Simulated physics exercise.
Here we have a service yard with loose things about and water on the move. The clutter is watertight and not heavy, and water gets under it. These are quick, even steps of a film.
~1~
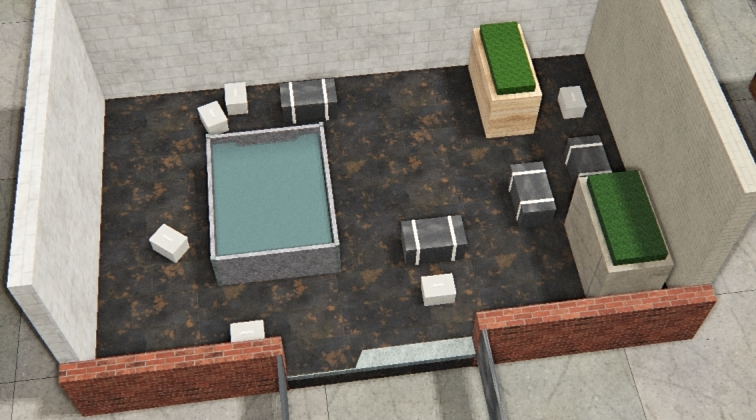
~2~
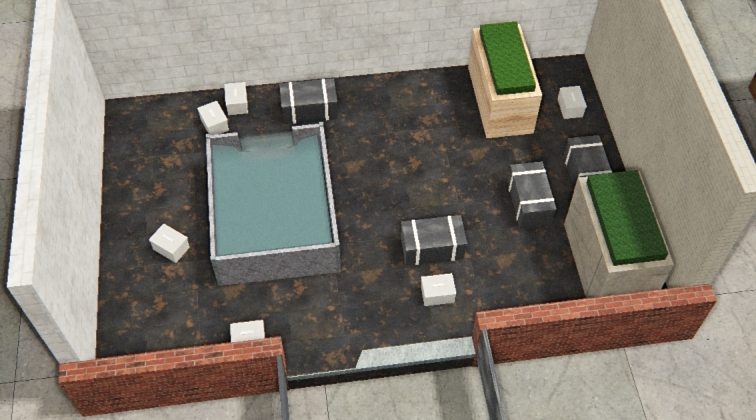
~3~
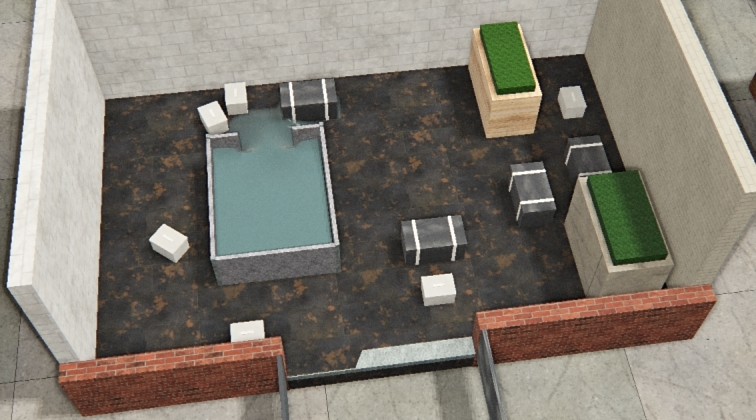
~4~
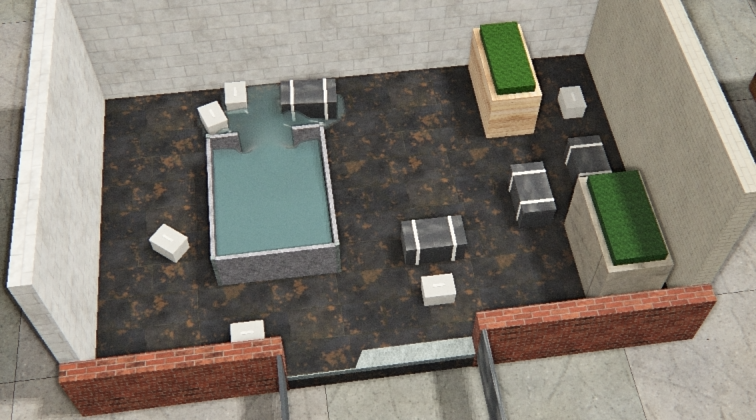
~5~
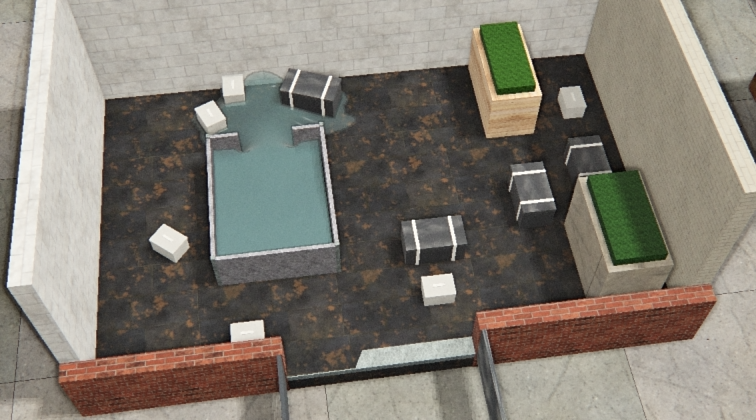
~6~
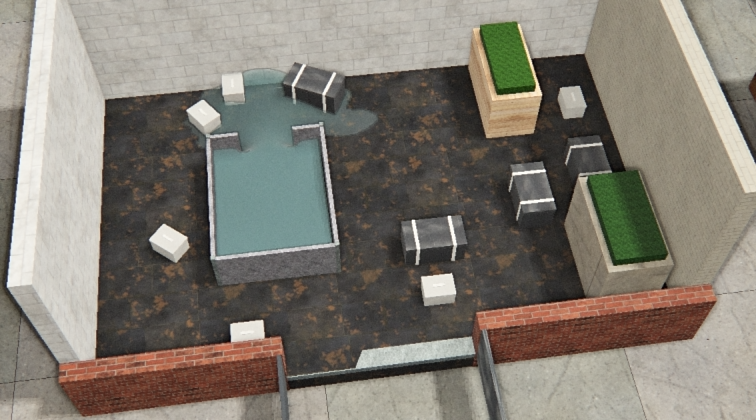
The clip opens on a walled yard with a water-filled tank, white blocks and strapped dark trunks, all still. The tank's back wall opens and water pours through the gap, spreading across the floor behind it. The nearby trunk turns and shifts slightly, and white blocks beside it move a little.
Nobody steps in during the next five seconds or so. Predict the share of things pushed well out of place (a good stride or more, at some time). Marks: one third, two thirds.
Share: Between one and two thirds.
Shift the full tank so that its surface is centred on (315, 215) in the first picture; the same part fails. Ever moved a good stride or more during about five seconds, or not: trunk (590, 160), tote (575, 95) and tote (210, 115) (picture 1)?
In turn: Less than that, never so far, pushed that far.
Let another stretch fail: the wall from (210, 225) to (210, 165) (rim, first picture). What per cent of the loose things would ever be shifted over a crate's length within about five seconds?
About 60 per cent.
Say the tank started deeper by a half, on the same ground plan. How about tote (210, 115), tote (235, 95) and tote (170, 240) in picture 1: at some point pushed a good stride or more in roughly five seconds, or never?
As listed: That far or more, swept aside, pushed that far.
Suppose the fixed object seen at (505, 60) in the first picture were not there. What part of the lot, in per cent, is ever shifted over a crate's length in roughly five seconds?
Close to 50 %.
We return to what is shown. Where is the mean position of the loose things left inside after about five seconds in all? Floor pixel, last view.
Near (389, 263).
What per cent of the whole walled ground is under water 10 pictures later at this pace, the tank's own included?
I make it 30 per cent.
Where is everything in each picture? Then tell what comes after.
In the first picture, a trunk at (308, 92) rests on the ground; a tote at (235, 93) rests on the ground; 0 of 10 have shifted.
In the second picture, a trunk at (308, 92), on the bottom; a tote at (235, 93), on the bottom; 0 of 10 have shifted.
In the third picture, a trunk at (308, 92) rests on the ground; a tote at (235, 93), on the bottom; 0 of 10 have shifted.
In the fourth picture, a trunk at (308, 91) rests on the ground; a tote at (235, 92) rests on the ground; 0 of 10 have shifted.
In the fifth picture, a trunk at (310, 84) rests on the ground, close to its start; a tote at (233, 85) rests on the ground, close to its start; 2 of 10 have shifted.
In the sixth picture, a trunk at (314, 80) rests on the ground, close to its start; a tote at (232, 84), afloat, close to its start; 3 of 10 have shifted.
A moment on, 0 of 10 are well off their spots; 1 afloat.
Next, 3 of 10 are well off their spots; 1 afloat.
Later, 3 of 10 are well off their spots; 0 afloat.
In the end, 4 of 10 are well off their spots, and 4 have been at some point; 3 afloat.
